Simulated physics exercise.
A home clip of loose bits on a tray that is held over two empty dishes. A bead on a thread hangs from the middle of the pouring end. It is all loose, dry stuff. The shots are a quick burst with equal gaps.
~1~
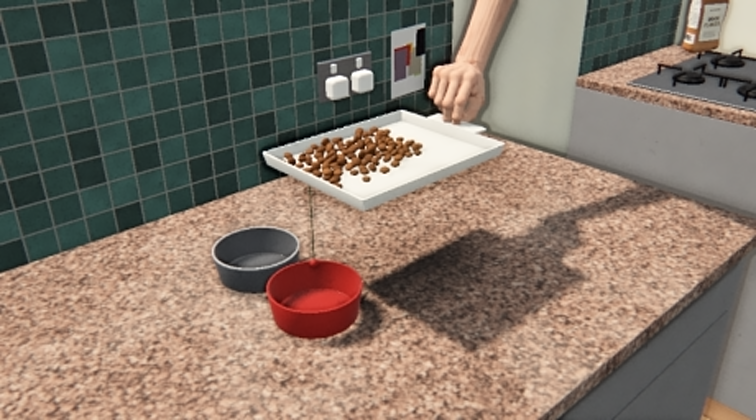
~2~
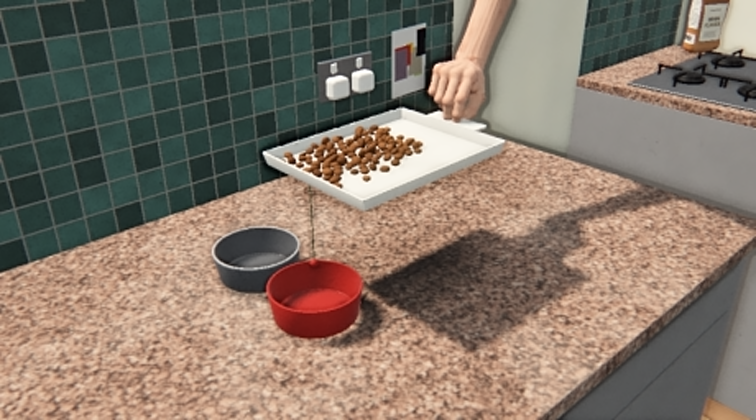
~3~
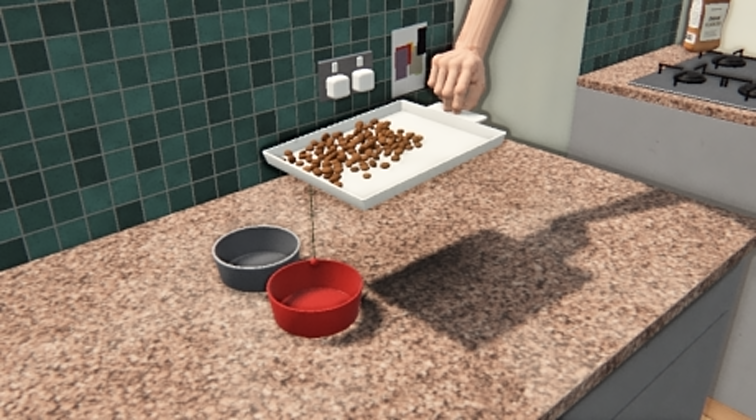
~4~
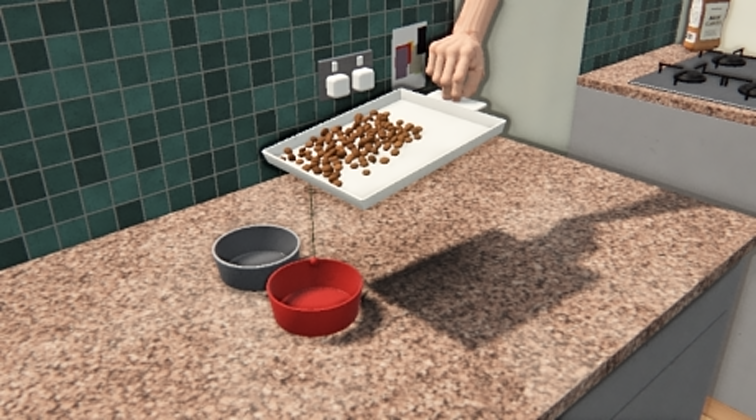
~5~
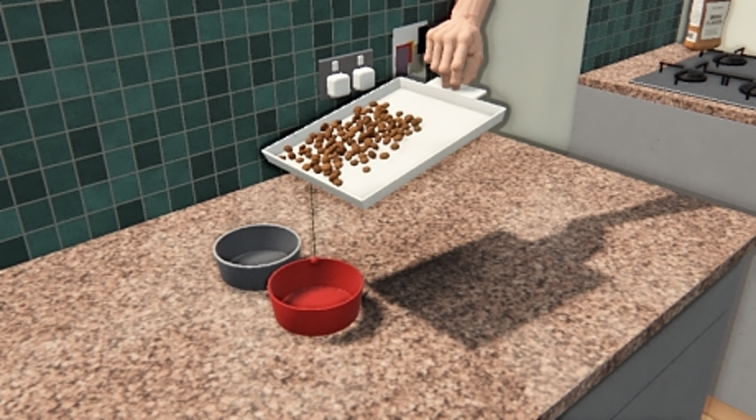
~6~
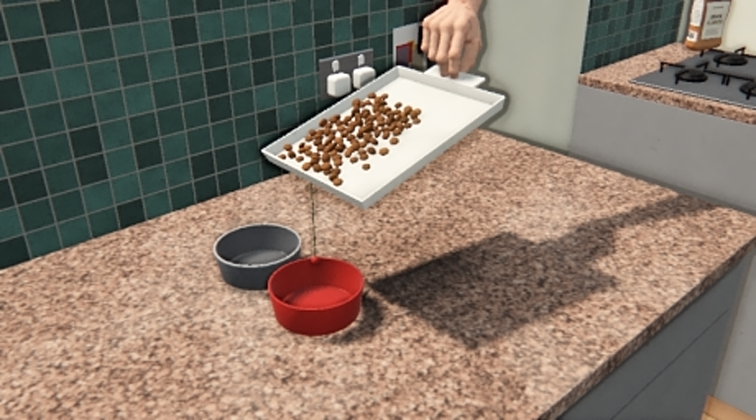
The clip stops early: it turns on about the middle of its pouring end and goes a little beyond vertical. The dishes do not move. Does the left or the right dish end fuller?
It favours the right-hand dish.
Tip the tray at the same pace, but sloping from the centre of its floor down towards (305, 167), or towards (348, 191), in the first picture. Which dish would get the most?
One: Left. Two: Right.
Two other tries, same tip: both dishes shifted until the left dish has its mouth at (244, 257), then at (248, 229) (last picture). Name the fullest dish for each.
The first try: The right one. The second: The right dish.
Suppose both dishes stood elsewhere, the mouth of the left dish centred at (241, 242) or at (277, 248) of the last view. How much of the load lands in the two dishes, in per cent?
In turn 60 and 40 in a hundred.
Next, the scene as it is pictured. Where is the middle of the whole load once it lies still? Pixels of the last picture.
Close to (297, 310).
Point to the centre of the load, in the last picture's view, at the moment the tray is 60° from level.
Around (311, 151).
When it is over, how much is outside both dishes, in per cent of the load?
Near 40 %.
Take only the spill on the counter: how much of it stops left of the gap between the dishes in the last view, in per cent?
Near 70 %.
Shortly afterwards, tray tipped steeply; the whole lot on the tray.
Next, tray tipped right over; near a quarter on the tray; near a quarter in the right dish; a little in the left dish; near a quarter outside both; near a quarter in the air.
Some moments later, tray tipped past a quarter turn; near half in the right dish; a little in the left dish; near a third outside both.
In the end, tray tipped past a quarter turn; near half in the right dish; a little in the left dish; near a third outside both.
